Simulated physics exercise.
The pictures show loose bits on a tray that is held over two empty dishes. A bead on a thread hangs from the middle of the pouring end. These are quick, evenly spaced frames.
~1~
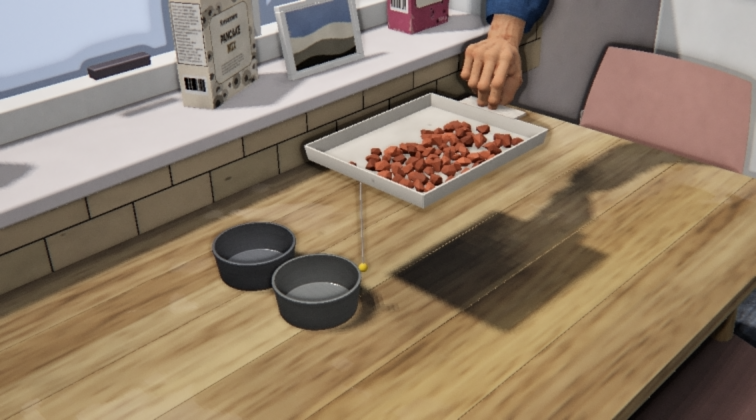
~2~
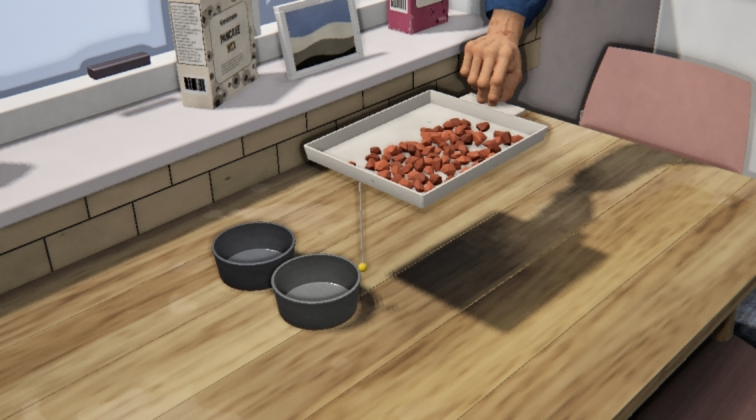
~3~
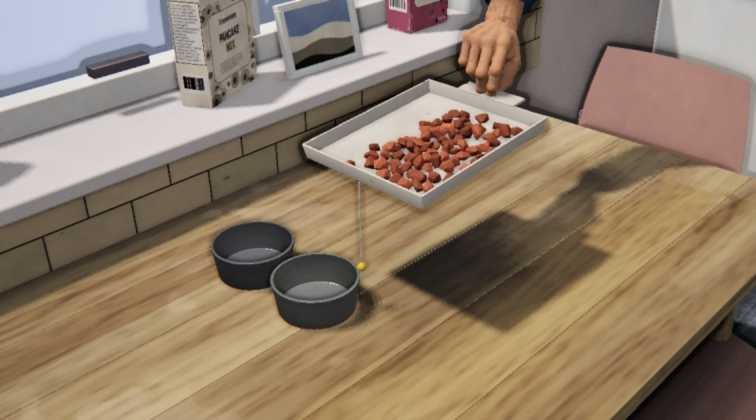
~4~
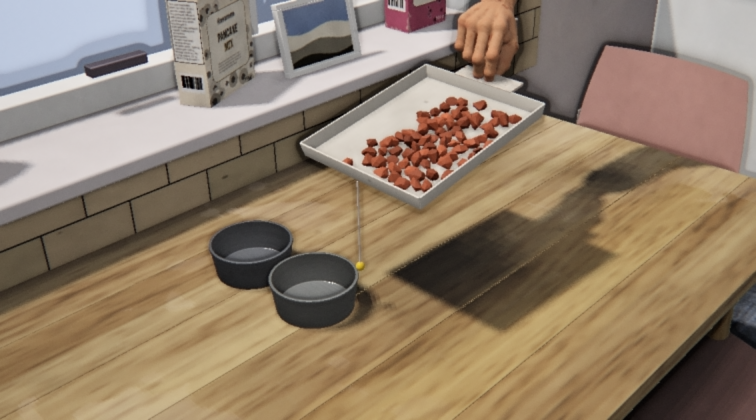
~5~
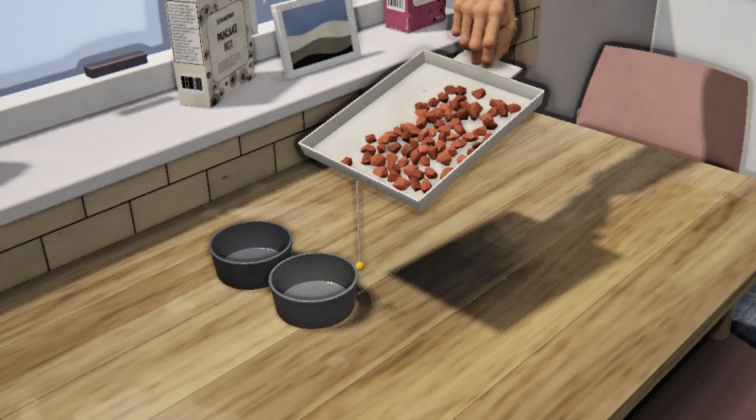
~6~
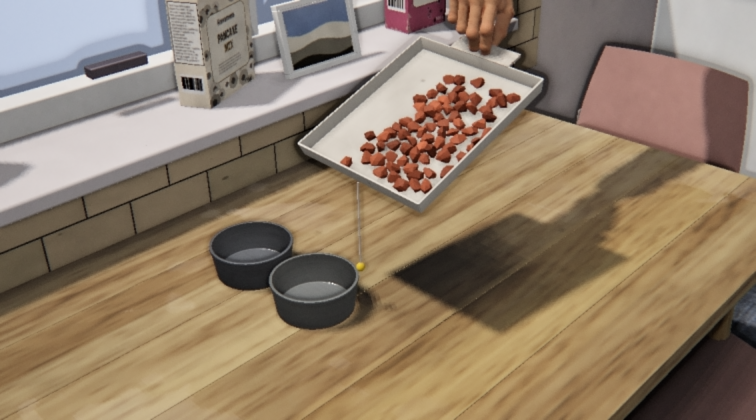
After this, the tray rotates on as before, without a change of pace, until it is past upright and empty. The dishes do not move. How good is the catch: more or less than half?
Together they catch under half.
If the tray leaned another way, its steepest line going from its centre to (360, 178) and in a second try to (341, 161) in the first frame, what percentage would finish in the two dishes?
About 50 and 70 per cent.
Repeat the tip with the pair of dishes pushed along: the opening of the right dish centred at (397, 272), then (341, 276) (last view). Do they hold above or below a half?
In turn: Under half; not half.
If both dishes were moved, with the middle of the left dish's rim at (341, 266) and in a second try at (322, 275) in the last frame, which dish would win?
One: The right one. Two: The right dish.
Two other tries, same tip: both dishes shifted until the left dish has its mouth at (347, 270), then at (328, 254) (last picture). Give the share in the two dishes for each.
The first gives 40 %, the second 20 %.
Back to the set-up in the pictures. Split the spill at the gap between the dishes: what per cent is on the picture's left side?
Close to 10 per cent.
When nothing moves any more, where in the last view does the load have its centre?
Close to (358, 348).
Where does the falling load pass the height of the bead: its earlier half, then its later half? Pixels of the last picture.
Early half (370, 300), late half (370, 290).
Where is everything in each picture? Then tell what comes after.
Corners of the pouring end at (308, 146) and (423, 193), level; middle of the load at (433, 159), bits of crushed brick; left dish at (223, 270); right dish at (285, 308); bead on its thread at (363, 268), in the first picture.
Corners of the pouring end at (308, 145) and (423, 194), level; middle of the load at (432, 158), in the second picture.
Corners of the pouring end at (306, 144) and (421, 194), tipped barely, lowest at the right corner; middle of the load at (431, 154), in the third picture.
Corners of the pouring end at (303, 143) and (419, 196), tipped a little, lowest at the right corner; middle of the load at (429, 148), in the fourth picture.
Corners of the pouring end at (302, 142) and (418, 198), tipped clearly, lowest at the right corner; middle of the load at (428, 143), in the fifth picture.
Corners of the pouring end at (301, 143) and (418, 201), tipped clearly, lowest at the right corner; middle of the load at (427, 139); left dish at (220, 269); right dish at (282, 307), in the sixth picture.
Soon, tray tipped steeply; all on the tray.
A while on, tray tipped past a quarter turn; about a quarter on the tray; a small part in the right dish; about half outside both; about a quarter in the air.
Towards the end, tray tipped past a quarter turn; a small part in the right dish; most outside both.
Finally, tray tipped past a quarter turn; a small part in the right dish; none in the left dish; most outside both.
